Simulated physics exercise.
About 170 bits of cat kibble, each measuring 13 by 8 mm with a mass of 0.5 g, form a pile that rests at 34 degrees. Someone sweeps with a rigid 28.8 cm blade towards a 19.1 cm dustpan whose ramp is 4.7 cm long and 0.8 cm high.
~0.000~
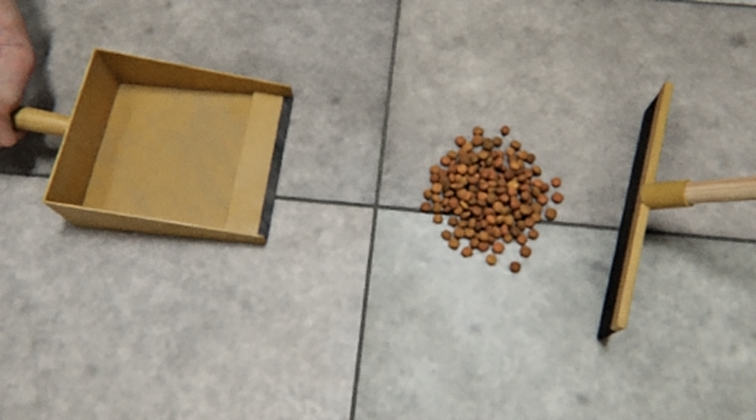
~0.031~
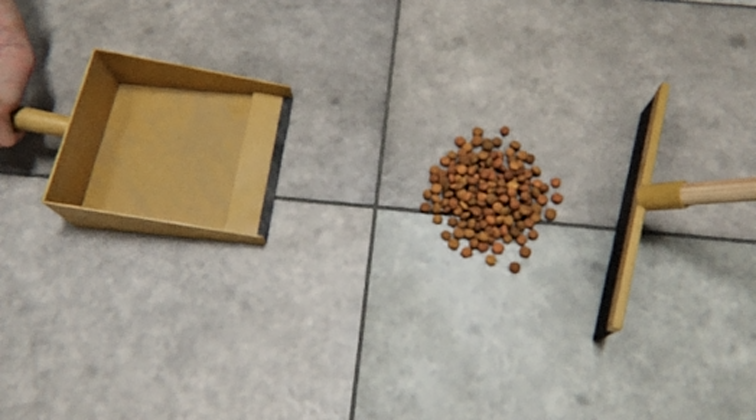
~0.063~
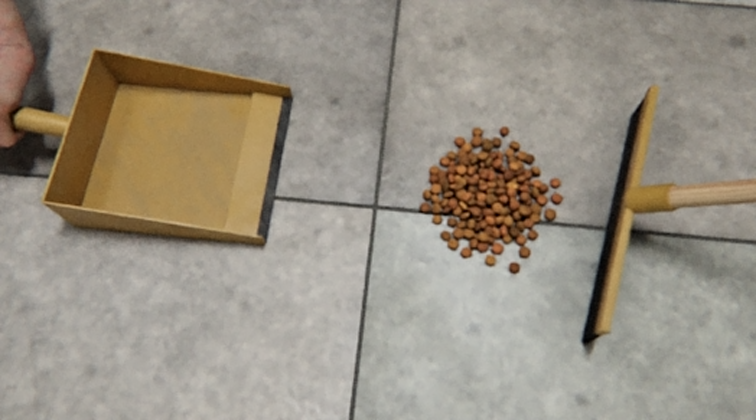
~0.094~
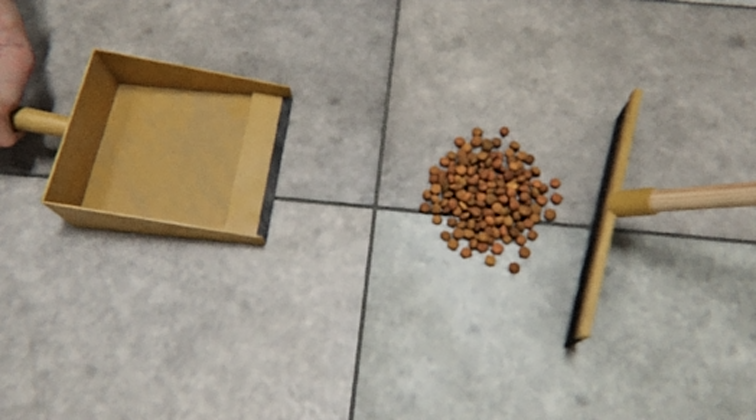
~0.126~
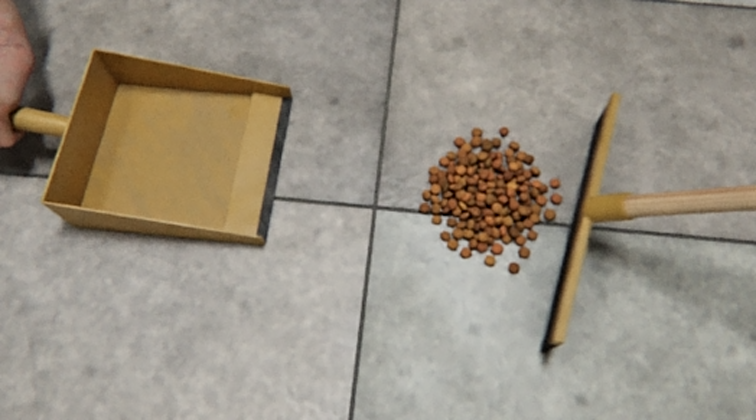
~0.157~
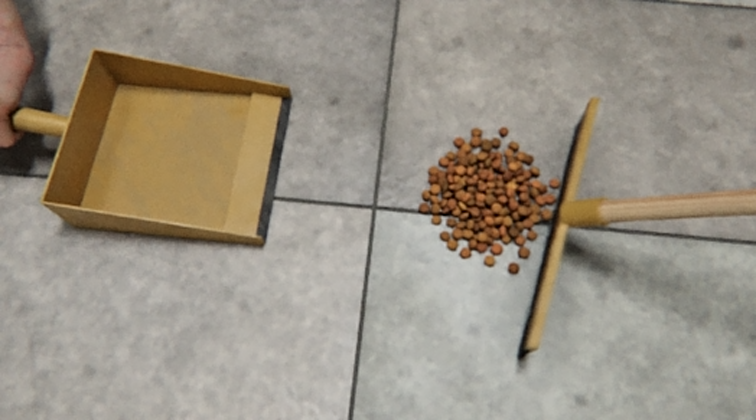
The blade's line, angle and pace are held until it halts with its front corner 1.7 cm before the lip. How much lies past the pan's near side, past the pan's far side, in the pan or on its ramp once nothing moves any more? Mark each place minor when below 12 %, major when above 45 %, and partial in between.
Past the pan's near side - partial; past the pan's far side - minor; in the pan or on its ramp - minor.
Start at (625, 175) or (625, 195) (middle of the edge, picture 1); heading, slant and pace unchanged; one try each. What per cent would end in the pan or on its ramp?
5 and 5 per cent, roughly.
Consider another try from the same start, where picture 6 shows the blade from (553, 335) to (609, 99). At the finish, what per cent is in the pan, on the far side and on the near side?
That ends as pan 0, far 0, and near 15.
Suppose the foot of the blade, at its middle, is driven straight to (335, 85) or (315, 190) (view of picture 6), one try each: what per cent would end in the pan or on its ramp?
Close to 20 and 15 percent, in that order.
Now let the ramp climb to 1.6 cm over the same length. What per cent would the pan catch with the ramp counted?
In that case roughly 0 percent.
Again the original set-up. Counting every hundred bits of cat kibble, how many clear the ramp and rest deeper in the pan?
Something like 0 per cent of the whole.
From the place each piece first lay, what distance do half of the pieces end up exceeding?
It works out to some 20 cm.
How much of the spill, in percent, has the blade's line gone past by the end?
About 20 per cent.
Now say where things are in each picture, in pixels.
Blade from (618, 326) to (665, 91), moved 0.0 cm, 0 of the pieces shifted so far; middle of the pieces at (489, 191); pan at (173, 157), in the first frame.
Blade from (614, 327) to (661, 92), moved 0.4 cm, 0 of the pieces shifted so far; middle of the pieces at (489, 192), in the second frame.
Blade from (602, 330) to (651, 95), moved 1.6 cm, 0 of the pieces shifted so far; middle of the pieces at (489, 192), in the third frame.
Blade from (582, 334) to (634, 98), moved 3.5 cm, 0 of the pieces shifted so far; middle of the pieces at (489, 192), in the fourth frame.
Blade from (557, 340) to (613, 102), moved 6.0 cm, 0 of the pieces shifted so far; middle of the pieces at (488, 192), in the fifth frame.
Blade from (532, 345) to (591, 106), moved 8.5 cm, 1 of the pieces shifted so far; middle of the pieces at (488, 192); pan at (171, 158). The blade's pace is about 0.79 m/s, heading 18 degrees towards the viewer's side, in the sixth frame.
After 0.34 s, middle of the blade 18 cm from the lip; 0 % over the lip, far side 0 %, near side 5 %.
After 0.46 s, middle of the blade 9 cm from the lip; 0 % over the lip, far side 0 %, near side 15 %.
After 0.71 s, middle of the blade 5 cm from the lip; 5 % over the lip, far side 0 %, near side 20 %.
In the end, at 1.2 s, near side 20 %, far side 0 %, pan 5 %, in front of the lip or behind the blade 75 %.
